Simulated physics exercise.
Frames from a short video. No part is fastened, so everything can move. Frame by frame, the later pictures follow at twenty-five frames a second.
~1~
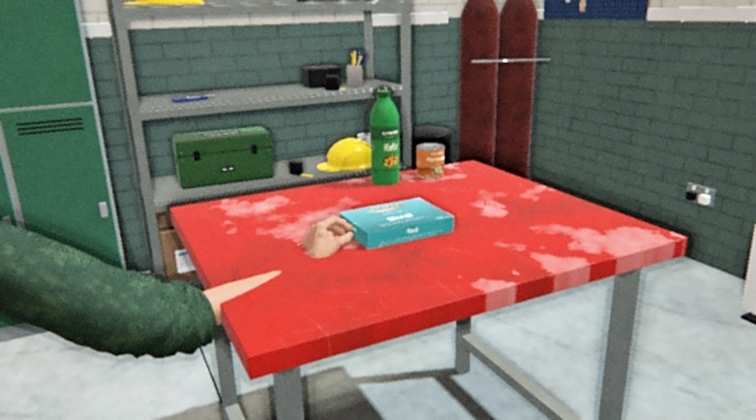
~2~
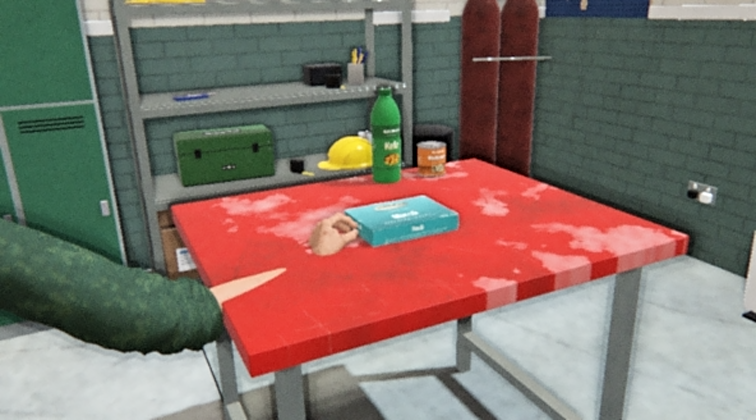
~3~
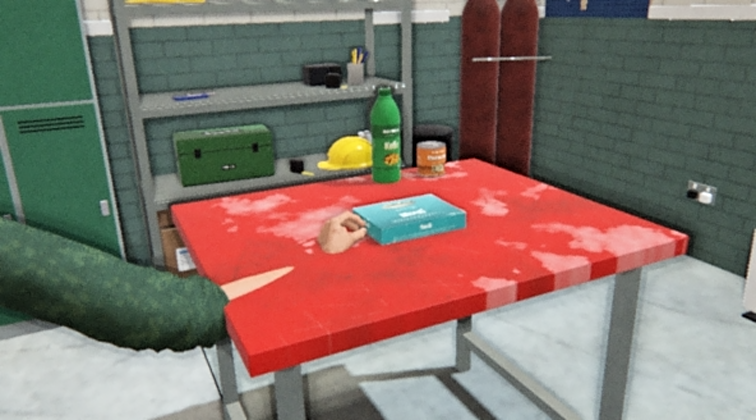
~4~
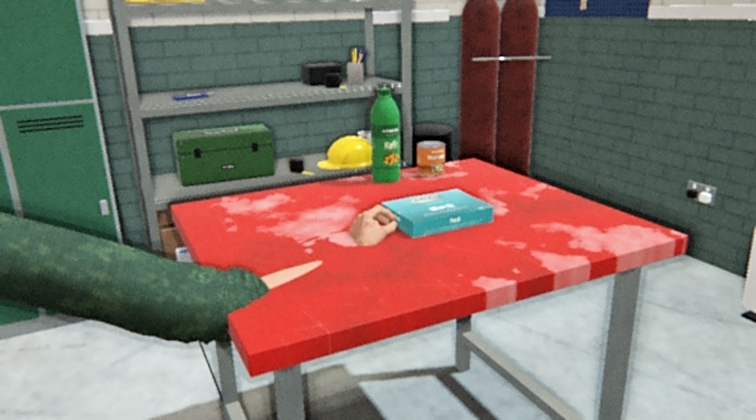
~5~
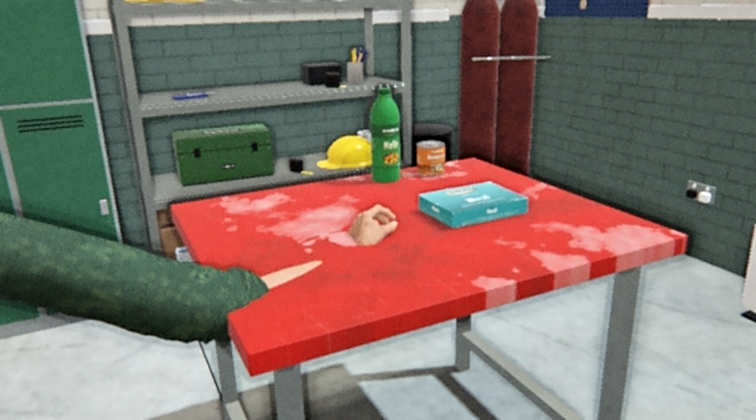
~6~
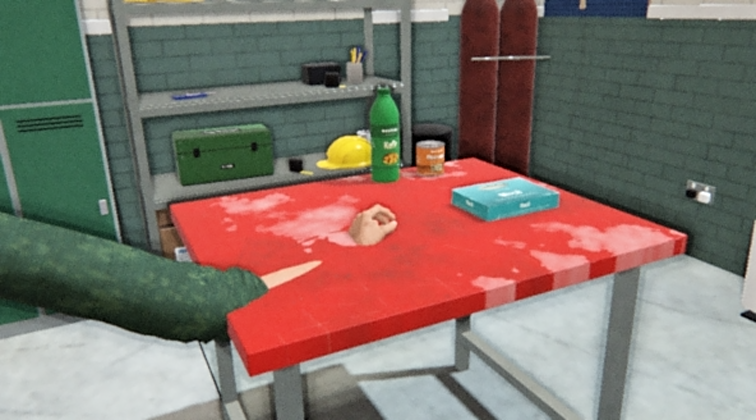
The clip shows a green-sleeved arm with its hand against a turquoise packet on a worn red table, nudging it slightly right; the packet then slides away from the still hand, moving right and slightly back across the tabletop.
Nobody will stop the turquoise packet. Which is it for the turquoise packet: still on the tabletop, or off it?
Pretty sure it is gone from up there, you know.
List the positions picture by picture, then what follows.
The first picture shows under the hand; turquoise packet (396, 222).
The second picture shows under the hand; turquoise packet (401, 220).
The third picture shows under the hand; turquoise packet (408, 218).
The fourth picture shows turquoise packet (437, 212).
The fifth picture shows turquoise packet (472, 204) displaced a little.
The sixth picture shows turquoise packet (505, 198) displaced about its own width.
Then, 0.20 s past the last view, turquoise packet now off the table.
Then, 0.40 s past the last view, things are still on the move.
Finally, off the table, turquoise packet.
